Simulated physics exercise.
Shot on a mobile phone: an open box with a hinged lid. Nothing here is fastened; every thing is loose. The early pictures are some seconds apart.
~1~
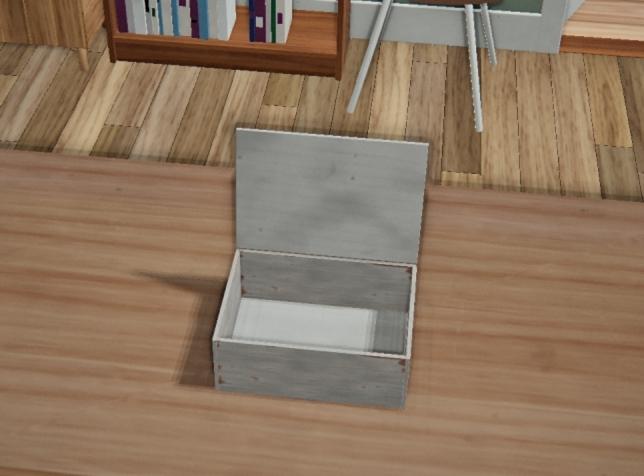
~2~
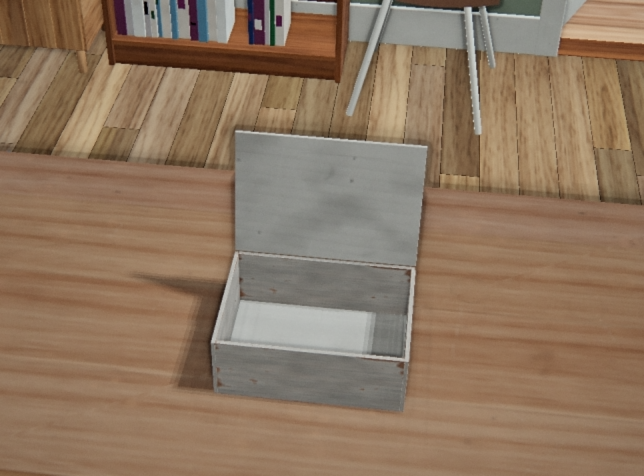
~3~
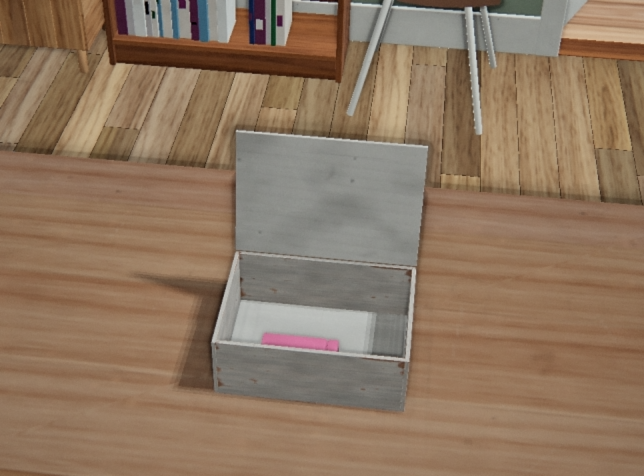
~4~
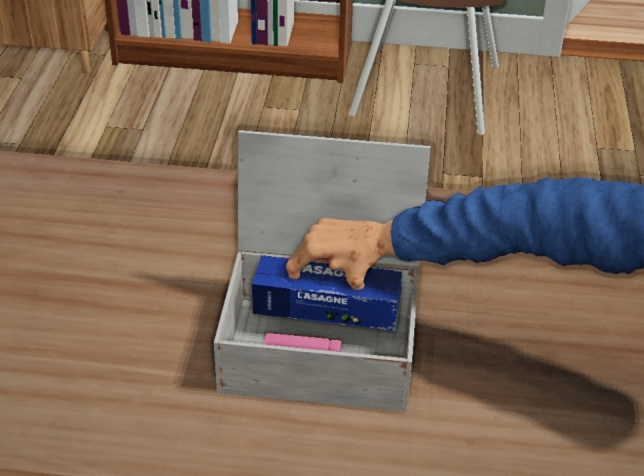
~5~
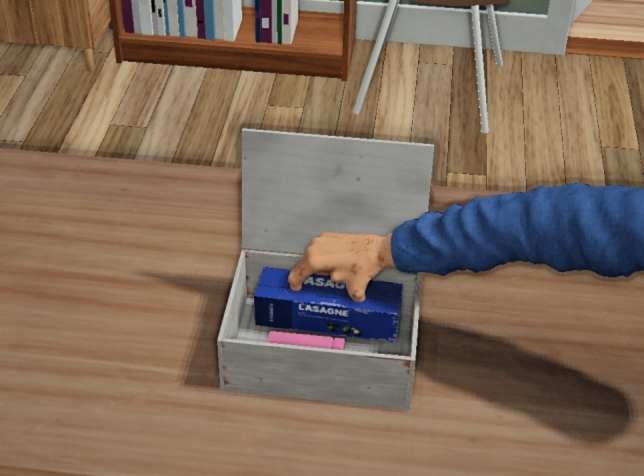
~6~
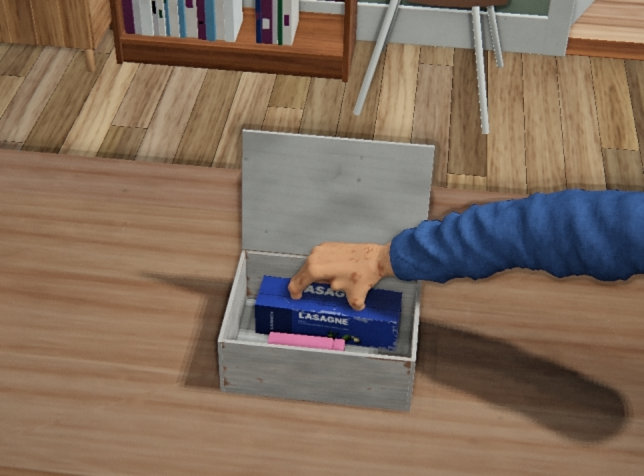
A hand in a blue sleeve lowered a blue lasagne box into an open grey wooden box, where a small pink object had appeared earlier, and kept its grip on the carton inside.
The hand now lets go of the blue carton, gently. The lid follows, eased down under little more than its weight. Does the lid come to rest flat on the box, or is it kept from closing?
The lid comes to rest flat.
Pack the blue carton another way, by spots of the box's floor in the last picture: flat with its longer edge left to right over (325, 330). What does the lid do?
The lid goes all the way down.
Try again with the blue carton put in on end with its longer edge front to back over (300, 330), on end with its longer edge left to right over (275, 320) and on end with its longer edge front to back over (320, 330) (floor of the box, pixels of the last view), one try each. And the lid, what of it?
Trial 1: Lid propped open. Trial 2: Lid propped open. Trial 3: Lid propped open.
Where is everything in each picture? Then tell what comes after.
In the first frame, the last thing is not in view yet.
In the second frame, the last thing is not in view yet.
In the third frame, the last thing is not in view yet.
In the fourth frame, on its way; blue carton (328, 292).
In the fifth frame, on its way; blue carton (329, 304).
In the sixth frame, put in, still held; blue carton (329, 313).
Then, 1.30 s later than the last frame, lid 80° above the rim.
Then, 1.70 s later than the last frame, lid 47° above the rim.
Then, 2.00 s later than the last frame, lid 10° above the rim.
When it is over, lid shut; both as before. End places, in pixels of the last picture, blue carton near (329, 313).
